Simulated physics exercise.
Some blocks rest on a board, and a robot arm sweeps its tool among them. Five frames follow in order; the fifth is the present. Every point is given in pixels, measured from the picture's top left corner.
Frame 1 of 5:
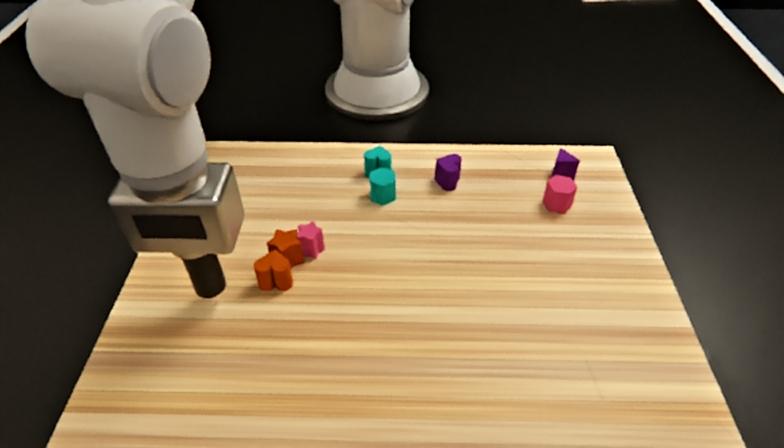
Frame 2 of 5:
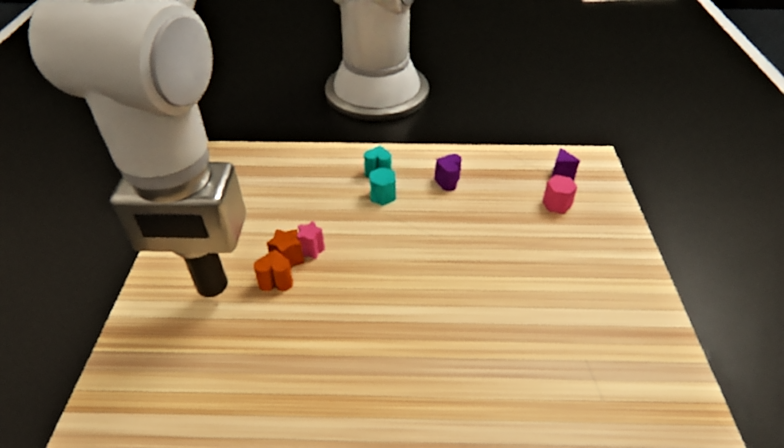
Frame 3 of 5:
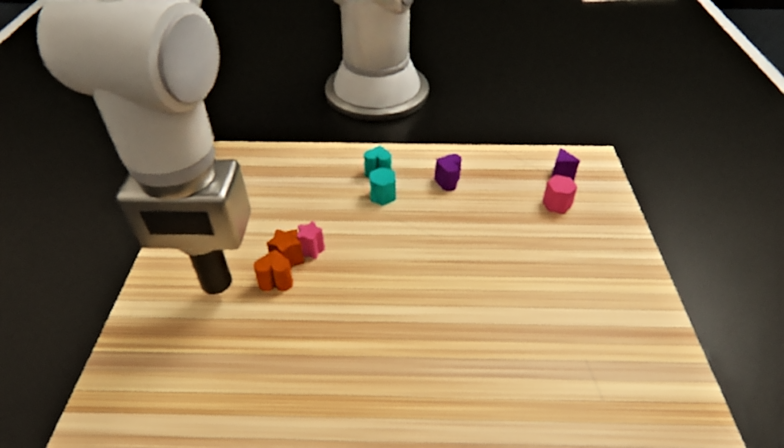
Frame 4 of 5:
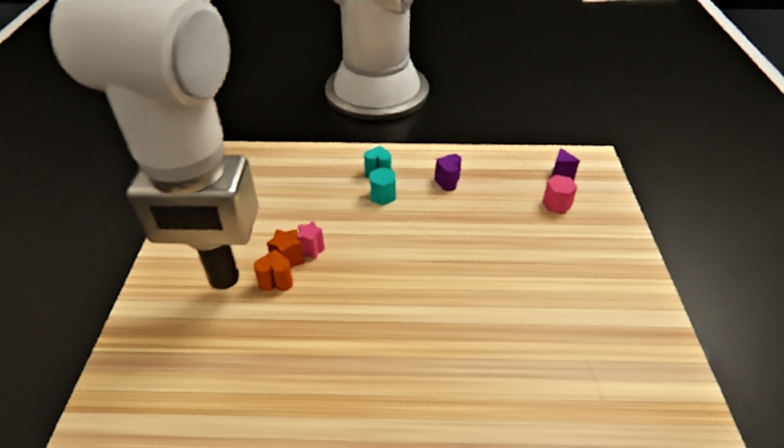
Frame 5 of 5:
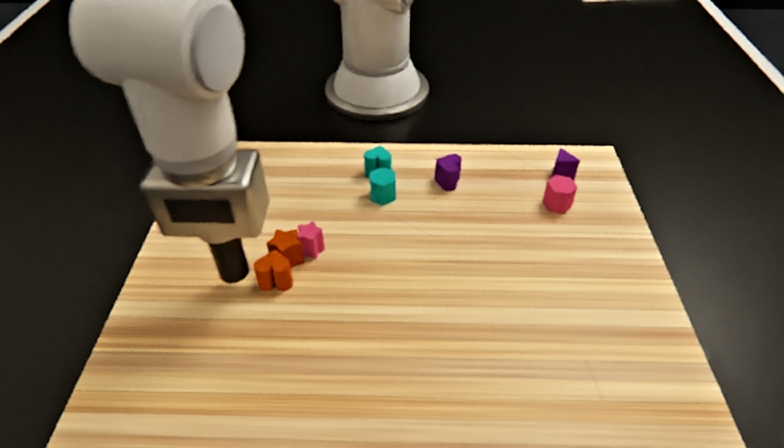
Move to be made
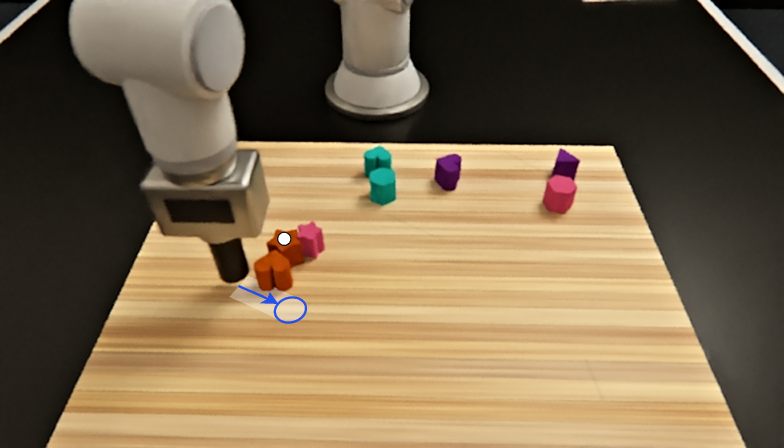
The clip opens with a robot arm holding its dark tool low over a wooden board, left of two orange blocks and a pink star. The arm barely moves at first, then slides a short way right and slightly back, nearing the orange blocks, while every block stays still.
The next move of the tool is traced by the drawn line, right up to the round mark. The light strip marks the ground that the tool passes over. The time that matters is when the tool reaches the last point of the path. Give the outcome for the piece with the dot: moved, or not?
That one stays where it is.
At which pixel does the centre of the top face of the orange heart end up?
In the picture, that point is around (299, 267).
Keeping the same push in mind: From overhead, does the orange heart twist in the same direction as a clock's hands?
That would be a no.
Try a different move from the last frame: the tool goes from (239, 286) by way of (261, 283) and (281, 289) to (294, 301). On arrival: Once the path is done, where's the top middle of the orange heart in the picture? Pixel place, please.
I think it will end close to (317, 266).
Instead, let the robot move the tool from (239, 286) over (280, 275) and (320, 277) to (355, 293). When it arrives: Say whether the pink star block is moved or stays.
Moved.
The drawn path runs in a line from (239, 286) to (290, 310); the dot is on the orange star block.
What follows on the original path. Halfway along, tool at (261, 283); orange heart at (289, 262), turned 40° anticlockwise.
At the end, tool at (287, 296); orange heart at (299, 267), turned 95° anticlockwise; orange star block not moved.
